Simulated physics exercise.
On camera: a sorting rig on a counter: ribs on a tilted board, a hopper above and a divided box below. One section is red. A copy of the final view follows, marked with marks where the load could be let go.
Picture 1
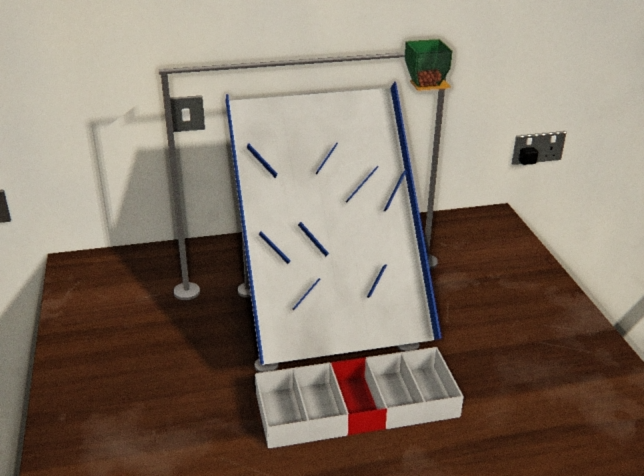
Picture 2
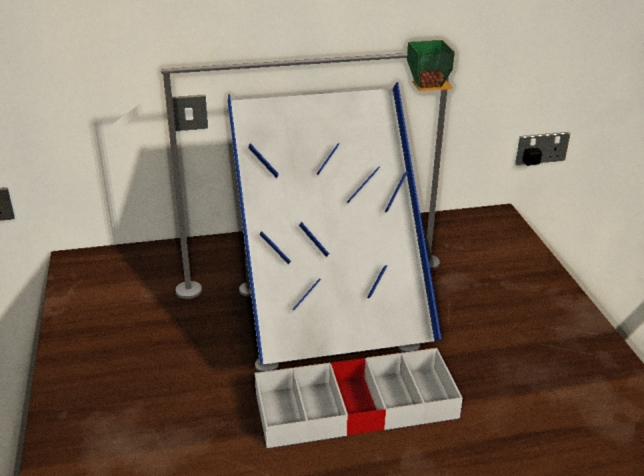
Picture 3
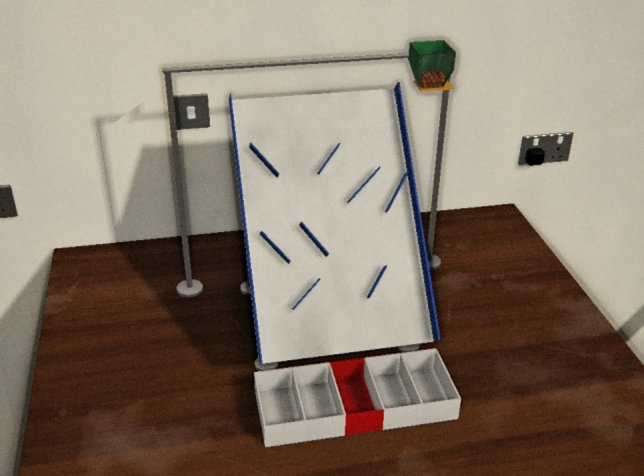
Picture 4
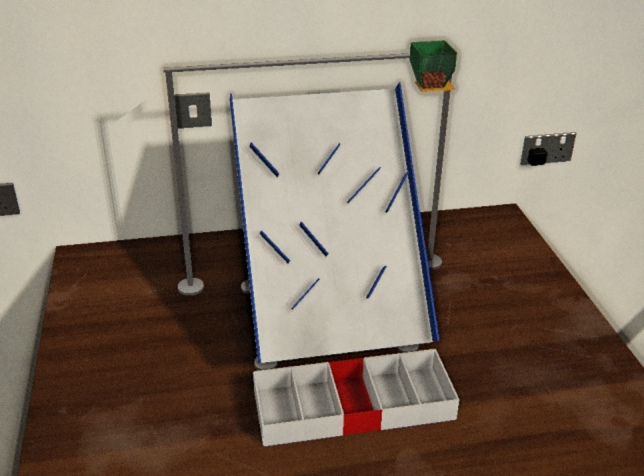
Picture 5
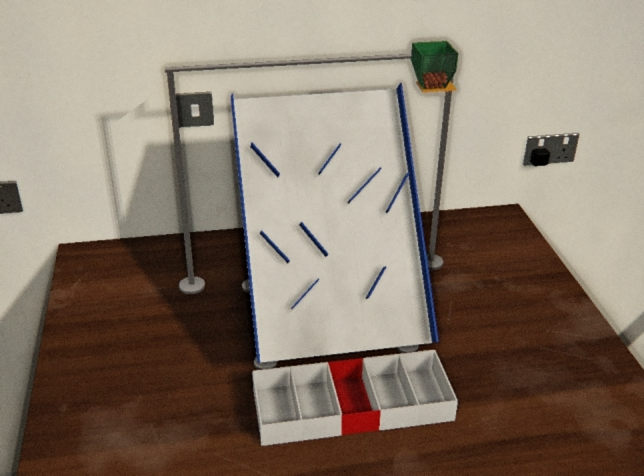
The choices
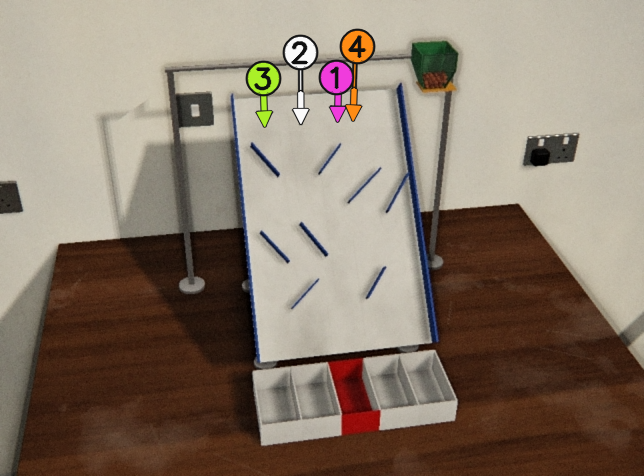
The view drifts very slightly, the wall sockets and green hopper edging right in the picture while the divided white box shifts a touch left. Nothing on the rig itself visibly moves: reddish pellets stay in the hopper above the tilted, blue-ribbed board, and the box's sections, the middle one red, remain empty.
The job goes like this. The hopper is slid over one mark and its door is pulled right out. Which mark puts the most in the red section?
Use mark 4.
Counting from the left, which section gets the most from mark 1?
It is the third one.
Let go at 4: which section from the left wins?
The third.
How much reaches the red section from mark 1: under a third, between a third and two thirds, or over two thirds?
Mark 1 gives between a third and two thirds.
On the marked copy, mark 1 meets the board at (337, 116); mark 2 meets the board at (300, 118); mark 3 meets the board at (264, 121); mark 4 meets the board at (353, 115).
For mark 1, roughly two thirds in the red section, roughly a third in other sections.
For mark 2, roughly a quarter in the red section, roughly two thirds in other sections, about a tenth outside the box.
For mark 3, roughly a quarter in the red section, roughly two thirds in other sections.
For mark 4, the larger part in the red section, about a tenth in other sections, about a tenth outside the box.
